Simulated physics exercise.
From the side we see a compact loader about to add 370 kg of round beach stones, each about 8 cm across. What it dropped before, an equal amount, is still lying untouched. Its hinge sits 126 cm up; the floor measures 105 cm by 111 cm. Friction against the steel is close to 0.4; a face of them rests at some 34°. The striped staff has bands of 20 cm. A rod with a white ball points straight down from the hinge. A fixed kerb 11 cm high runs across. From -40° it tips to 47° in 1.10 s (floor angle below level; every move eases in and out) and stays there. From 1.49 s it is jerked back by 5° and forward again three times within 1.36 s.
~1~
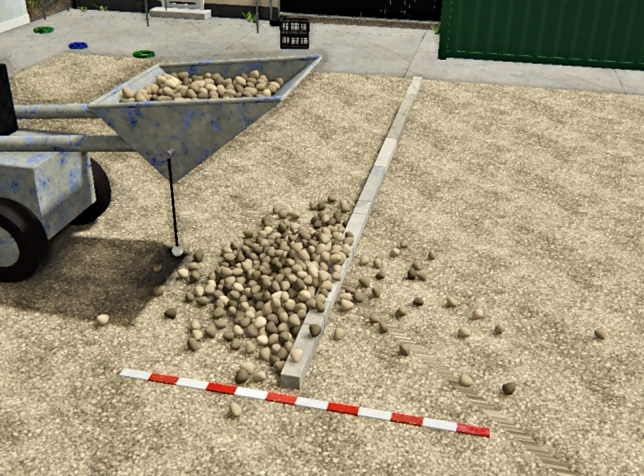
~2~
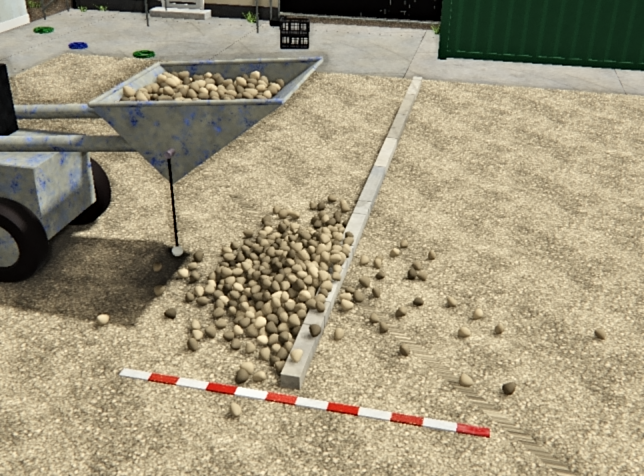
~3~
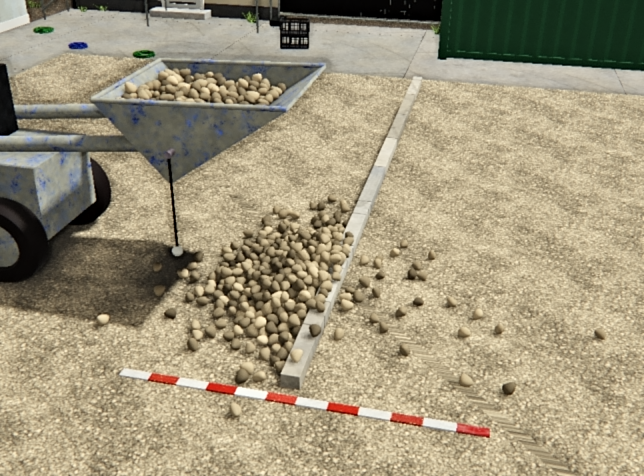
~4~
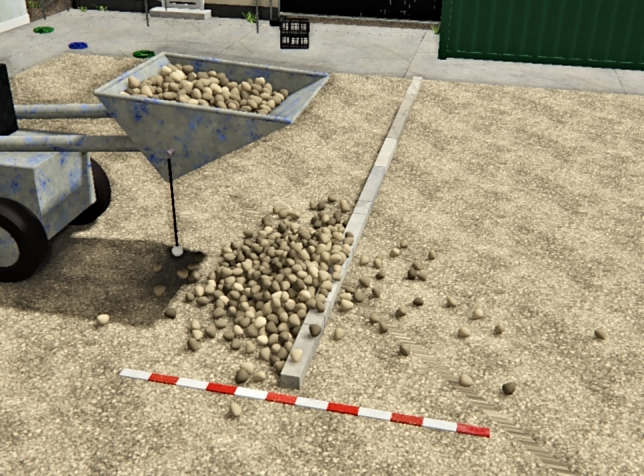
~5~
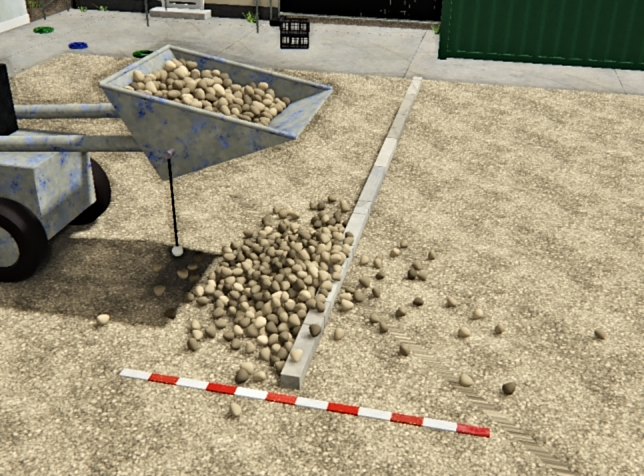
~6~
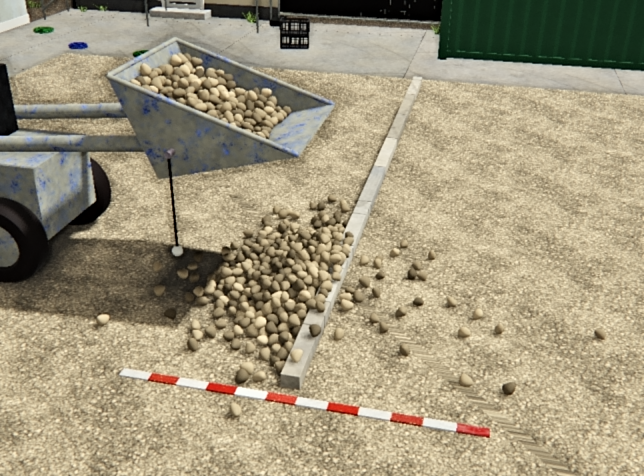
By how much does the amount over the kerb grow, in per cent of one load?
Roughly 47 per cent of a load more.
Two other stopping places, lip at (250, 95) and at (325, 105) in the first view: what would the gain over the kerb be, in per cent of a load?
Near 20 per cent from the first place, 85 from the second.
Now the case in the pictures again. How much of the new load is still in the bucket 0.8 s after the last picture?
It holds some 50 per cent.
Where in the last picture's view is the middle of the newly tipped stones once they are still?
Near (325, 274).
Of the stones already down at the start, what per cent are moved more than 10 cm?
Roughly 20 per cent of them.
Then, 0.4 s after the last picture the floor is at 33°; in per cent of one load, 100 in the bucket, 94 on this side of the kerb, 6 over the kerb; the foremost stones are at (486, 326).
Then, 0.8 s after the last picture the floor is at 47°; in per cent of one load, 52 in the bucket, 142 on this side of the kerb, 6 over the kerb; the foremost stones are at (486, 326).
Then, 2.9 s after the last picture the floor is at 47°; in per cent of one load, 0 in the bucket, 146 on this side of the kerb, 54 over the kerb; the foremost stones are at (566, 307).
Then, 5.6 s after the last picture the floor is at 47°; in per cent of one load, 0 in the bucket, 146 on this side of the kerb, 54 over the kerb; the foremost stones are at (566, 307). Net gain over the kerb, 47.
